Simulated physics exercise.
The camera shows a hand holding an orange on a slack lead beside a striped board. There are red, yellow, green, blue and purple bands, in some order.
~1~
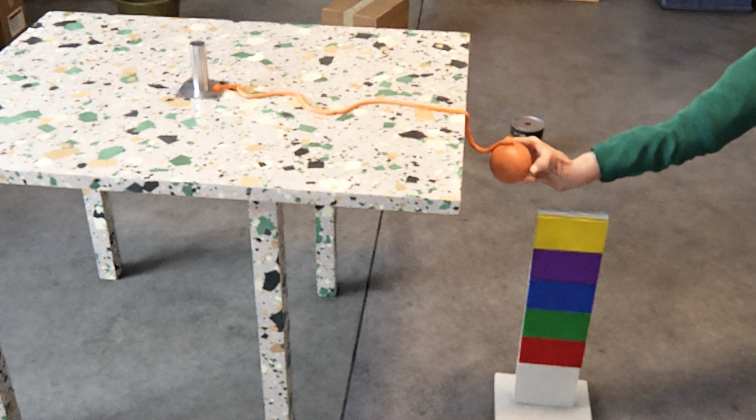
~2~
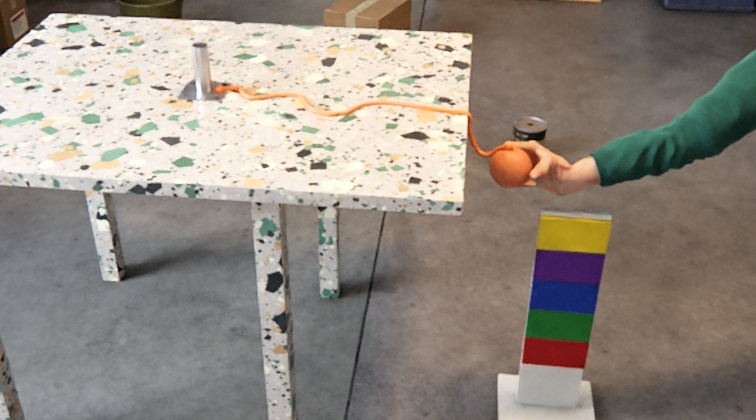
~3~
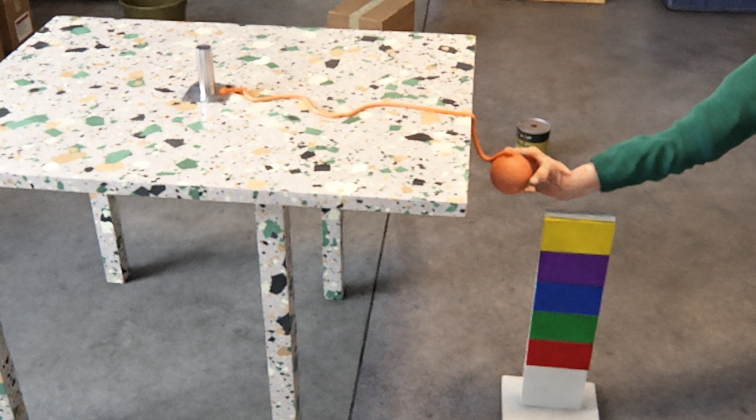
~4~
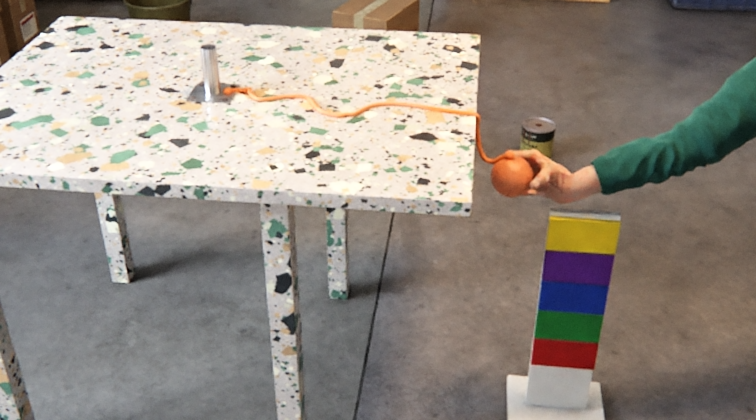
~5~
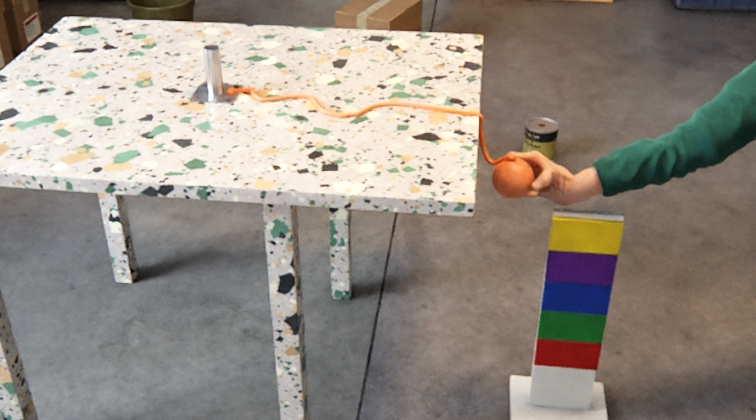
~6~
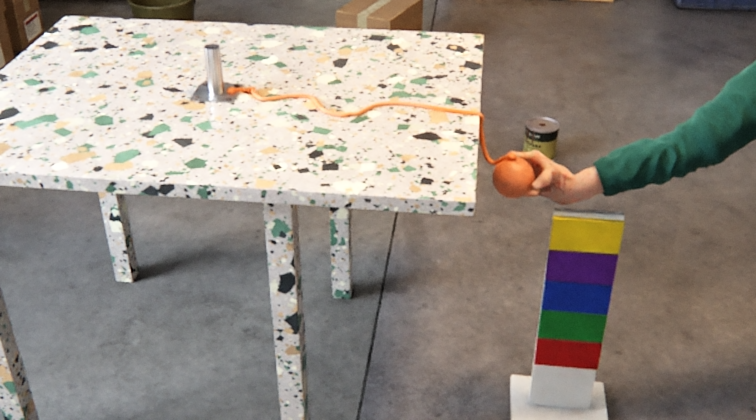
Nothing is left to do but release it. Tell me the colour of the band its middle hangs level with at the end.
Purple.
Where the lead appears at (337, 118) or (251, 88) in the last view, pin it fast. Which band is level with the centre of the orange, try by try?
Yellow, then purple.
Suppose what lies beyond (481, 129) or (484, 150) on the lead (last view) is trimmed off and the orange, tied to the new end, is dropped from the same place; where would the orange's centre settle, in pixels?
It would end up close to (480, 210), then close to (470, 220).
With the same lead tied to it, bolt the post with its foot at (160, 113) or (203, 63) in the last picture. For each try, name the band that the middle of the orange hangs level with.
Result per try, in order: Yellow / yellow.
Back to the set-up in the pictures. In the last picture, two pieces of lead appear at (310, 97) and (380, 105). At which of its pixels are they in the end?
They finish at (336, 103) and (437, 113) respectively.
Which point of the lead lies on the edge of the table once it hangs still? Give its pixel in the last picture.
At (424, 106), roughly.
Soon after, orange near (493, 246); level with purple.
After that, orange near (444, 249); level with purple.
And then, orange near (473, 255); level with purple.
In the end, orange near (474, 254); level with purple. At purple.
